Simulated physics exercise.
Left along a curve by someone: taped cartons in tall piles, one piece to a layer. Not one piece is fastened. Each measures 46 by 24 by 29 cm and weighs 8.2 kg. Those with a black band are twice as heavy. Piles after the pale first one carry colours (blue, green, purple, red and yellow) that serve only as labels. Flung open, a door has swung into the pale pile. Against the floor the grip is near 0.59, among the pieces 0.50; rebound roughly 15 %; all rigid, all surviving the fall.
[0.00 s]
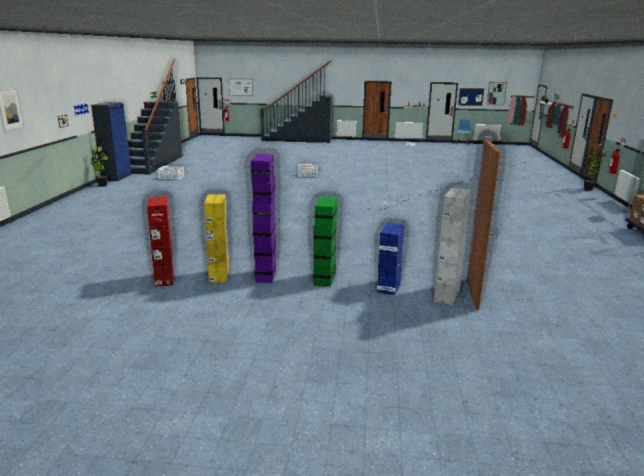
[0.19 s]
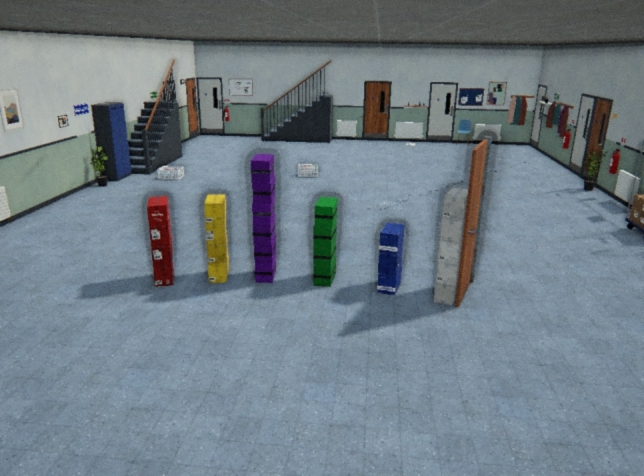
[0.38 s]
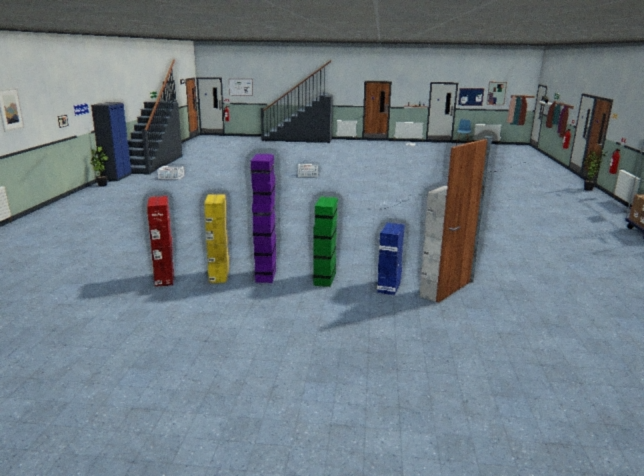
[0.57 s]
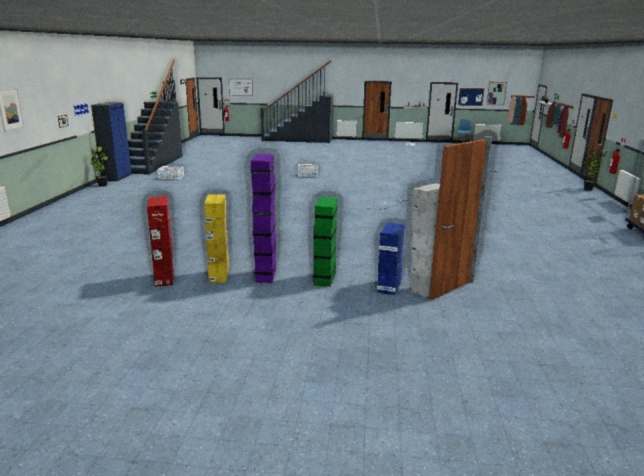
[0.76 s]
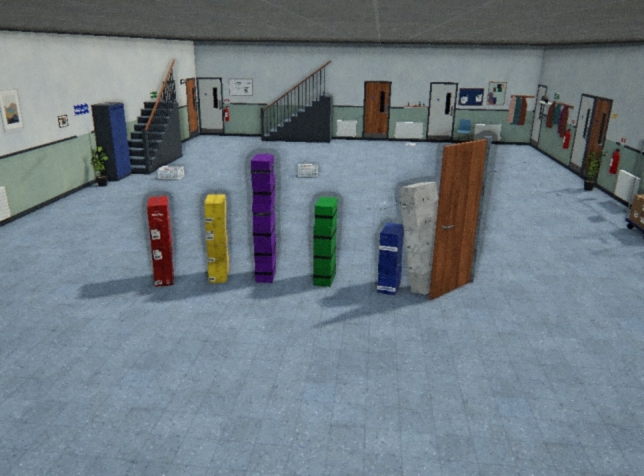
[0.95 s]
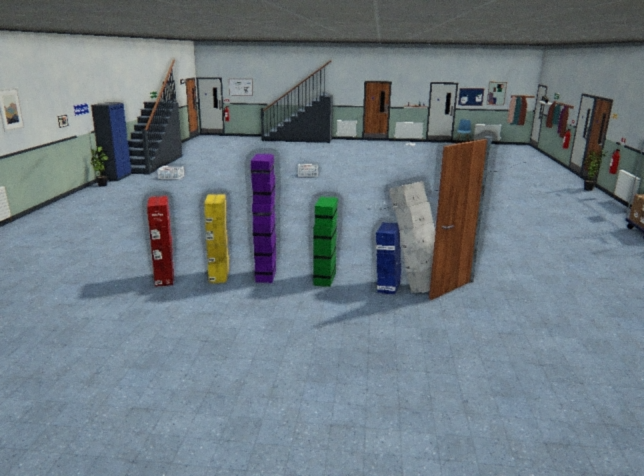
The clip shows a brown door swinging into a pale pile at the right of a row of coloured stacks, shifting it left; the door then stays still while the pale pile leans left and the blue stack tilts slightly.
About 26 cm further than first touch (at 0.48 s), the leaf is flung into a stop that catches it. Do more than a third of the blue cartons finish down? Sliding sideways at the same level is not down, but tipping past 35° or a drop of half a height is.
Yes, over a third do.
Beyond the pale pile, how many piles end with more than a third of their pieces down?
Counted up, you get 1.
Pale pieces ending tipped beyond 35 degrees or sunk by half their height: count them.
I count 5 of the pale pieces.
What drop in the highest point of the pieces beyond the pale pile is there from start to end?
0 cm.
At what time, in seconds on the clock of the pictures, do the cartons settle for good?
That comes at about 4.0 s.
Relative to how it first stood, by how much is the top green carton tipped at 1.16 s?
About 0 degrees.
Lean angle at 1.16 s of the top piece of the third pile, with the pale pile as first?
That piece is at some 0°.
After 1.16 s, 0 of the pale pile down; none of the 3 blue cartons down (0 of 21 in all colours); top blue carton 12° from how it stood.
After 1.42 s, 5 of the pale pile down; none of the 3 blue cartons down (0 of 21 in all colours); top blue carton 33° from how it stood.
After 1.70 s, 5 of the pale pile down; 3 of the 3 blue cartons down (3 of 21 in all colours); top blue carton 46° from how it stood, 21 cm lower; top green carton 37 mm from its place.
After 2.14 s, 5 of the pale pile down; 3 of the 3 blue cartons down (3 of 21 in all colours); top blue carton 22° from how it stood, 35 cm lower; top green carton 7° from how it stood.
In the end (4.0 s), 5 of the pale pile down; 3 of the 3 blue cartons down (3 of 21 in all colours); top blue carton 23° from how it stood, 35 cm lower; top green carton 8° from how it stood. That is 100 per cent. From the last view, middles, top blue carton near (340, 256), top green carton near (316, 211).
